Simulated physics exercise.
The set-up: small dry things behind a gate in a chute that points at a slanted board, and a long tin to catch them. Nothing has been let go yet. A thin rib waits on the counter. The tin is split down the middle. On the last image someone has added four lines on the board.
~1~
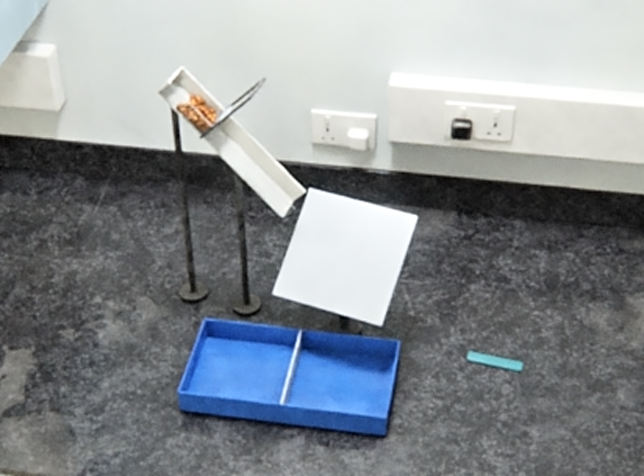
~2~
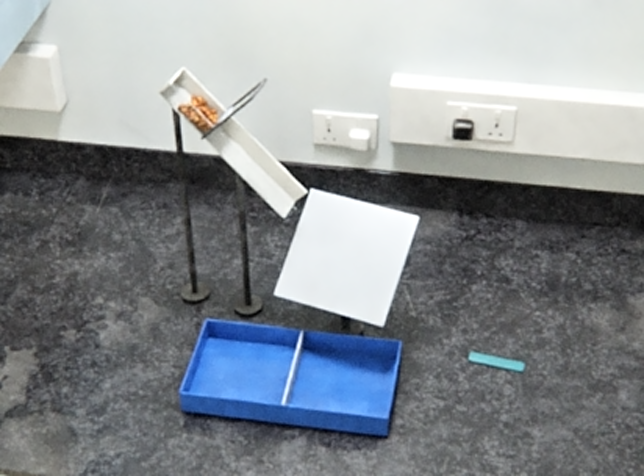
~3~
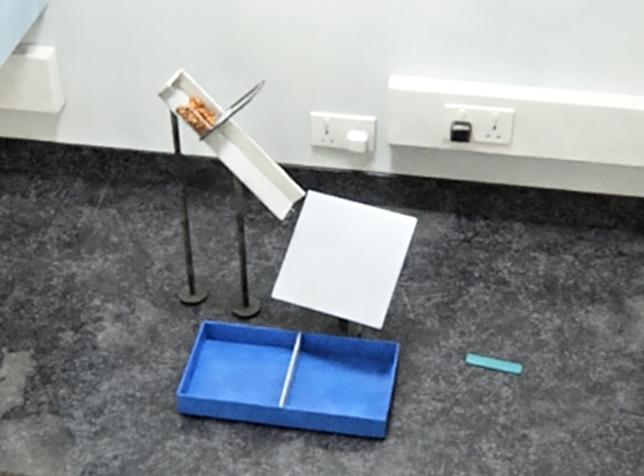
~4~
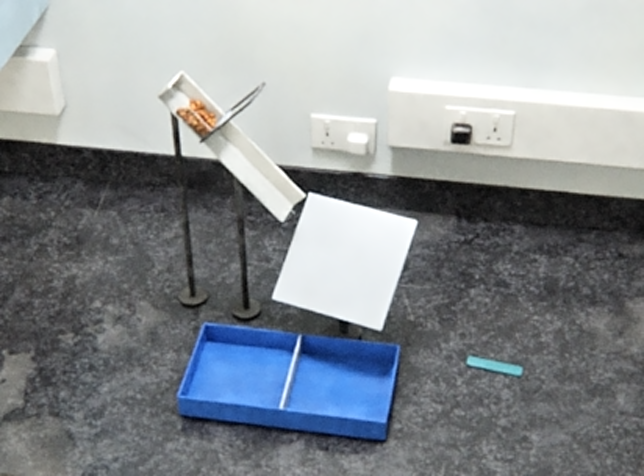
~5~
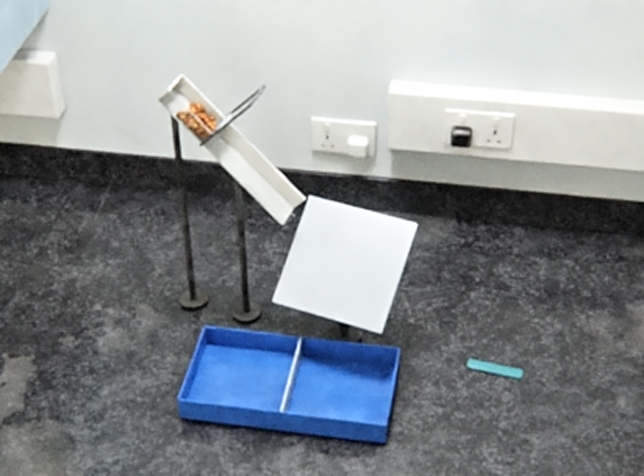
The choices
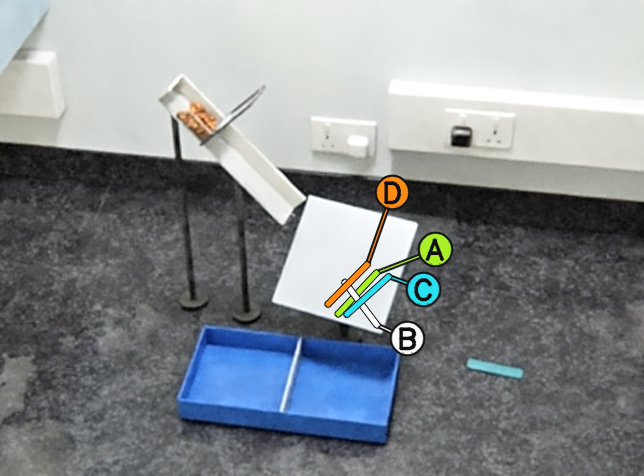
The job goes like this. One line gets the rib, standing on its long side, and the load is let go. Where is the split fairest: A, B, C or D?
Go for D.
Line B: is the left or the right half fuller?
Right.
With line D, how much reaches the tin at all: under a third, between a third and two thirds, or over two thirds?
It is over two thirds.
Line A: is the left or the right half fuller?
More lands on the right.
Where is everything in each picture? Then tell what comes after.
In the first frame, load behind the gate at (202, 116), cereal balls; lip of the chute at (288, 209), sloping fairly steeply.
In the second frame, middle of the board at (346, 256), tilted fairly steeply; middle of its low edge at (327, 310); of its high edge at (364, 203).
In the third frame, front corners of the tin at (178, 394) and (385, 420); front end of its middle wall at (280, 407); gate still shut at (223, 118).
In the fourth frame, middle of the load at (202, 120); lip at (288, 213).
In the fifth frame, middle of the load at (202, 123); lip at (288, 216).
On the marked copy, line A from (376, 272) to (338, 314); line B from (344, 282) to (376, 325); line C from (388, 276) to (346, 314); line D from (367, 264) to (328, 304).
Choosing A, of what is caught, a small part in the left half, nearly all in the right.
Choosing B, of what is caught, a small part in the left half, nearly all in the right.
Choosing C, of what is caught, a small part in the left half, nearly all in the right.
Choosing D, of what is caught, about half in the left half, about half in the right.
